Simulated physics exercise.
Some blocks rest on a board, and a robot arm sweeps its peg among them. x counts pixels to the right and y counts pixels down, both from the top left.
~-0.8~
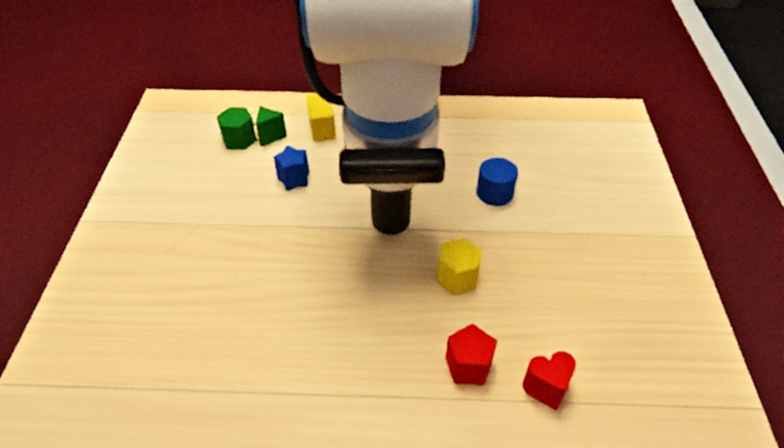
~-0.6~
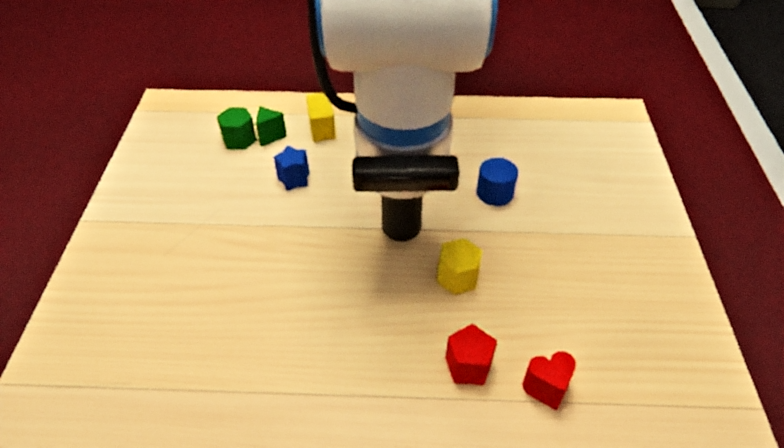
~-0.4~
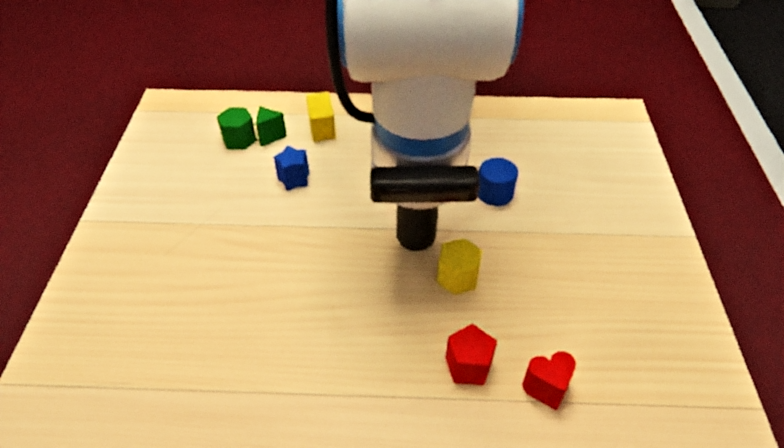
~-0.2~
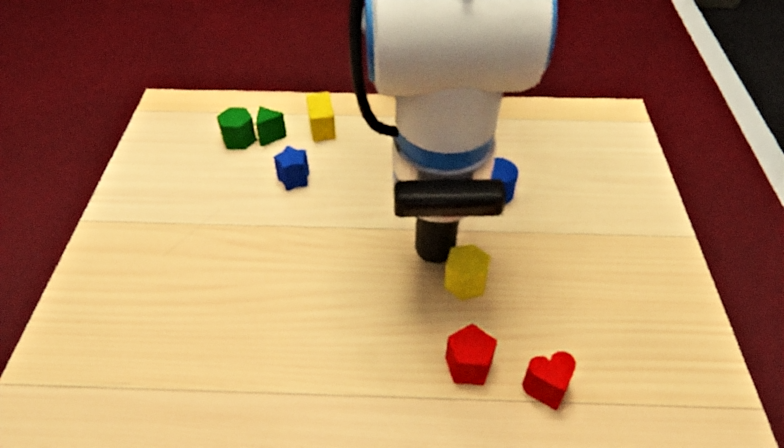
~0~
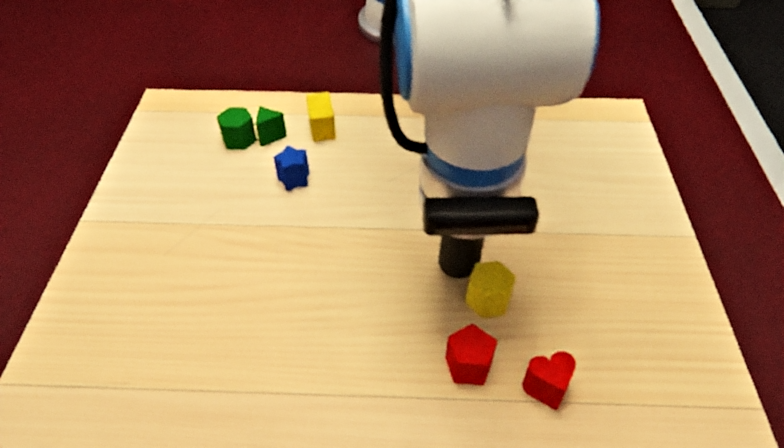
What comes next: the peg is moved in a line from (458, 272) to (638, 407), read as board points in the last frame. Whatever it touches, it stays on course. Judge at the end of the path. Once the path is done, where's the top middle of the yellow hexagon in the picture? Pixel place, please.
Its top face will be centred at roughly (618, 417).
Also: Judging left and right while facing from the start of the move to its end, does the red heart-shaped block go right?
Answer: Yes.
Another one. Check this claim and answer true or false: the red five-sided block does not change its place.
The statement is true.
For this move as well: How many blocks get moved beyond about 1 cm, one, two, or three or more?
Shifted over 1 cm: Two.
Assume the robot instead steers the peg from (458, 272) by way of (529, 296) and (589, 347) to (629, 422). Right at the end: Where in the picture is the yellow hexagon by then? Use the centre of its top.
In the picture, that point is around (535, 317).
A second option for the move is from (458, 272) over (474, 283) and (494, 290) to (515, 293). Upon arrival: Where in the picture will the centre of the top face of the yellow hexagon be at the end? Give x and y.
The centre of its top face lies at (532, 307).
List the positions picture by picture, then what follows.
In the first frame, peg tip at (391, 221); block tops, red five-sided block at (473, 345); yellow hexagon at (461, 254); red heart-shaped block at (555, 368).
In the second frame, peg at (402, 228); blocks unchanged.
In the third frame, peg at (416, 237); blocks unchanged.
In the fourth frame, peg at (435, 249); yellow hexagon at (469, 260).
In the fifth frame, peg at (459, 263); red five-sided block at (473, 345); yellow hexagon at (493, 277); red heart-shaped block at (555, 368).
On the path given first. One third of the way, peg at (513, 305); yellow hexagon at (546, 327), turned 20° clockwise.
Two thirds of the way, peg at (574, 349); yellow hexagon at (596, 380), turned 65° clockwise; red heart-shaped block at (560, 396), turned 70° clockwise.
At the end, peg at (643, 400); red five-sided block in place; yellow hexagon at (618, 417), turned 110° clockwise; red heart-shaped block at (560, 396), turned 70° clockwise.
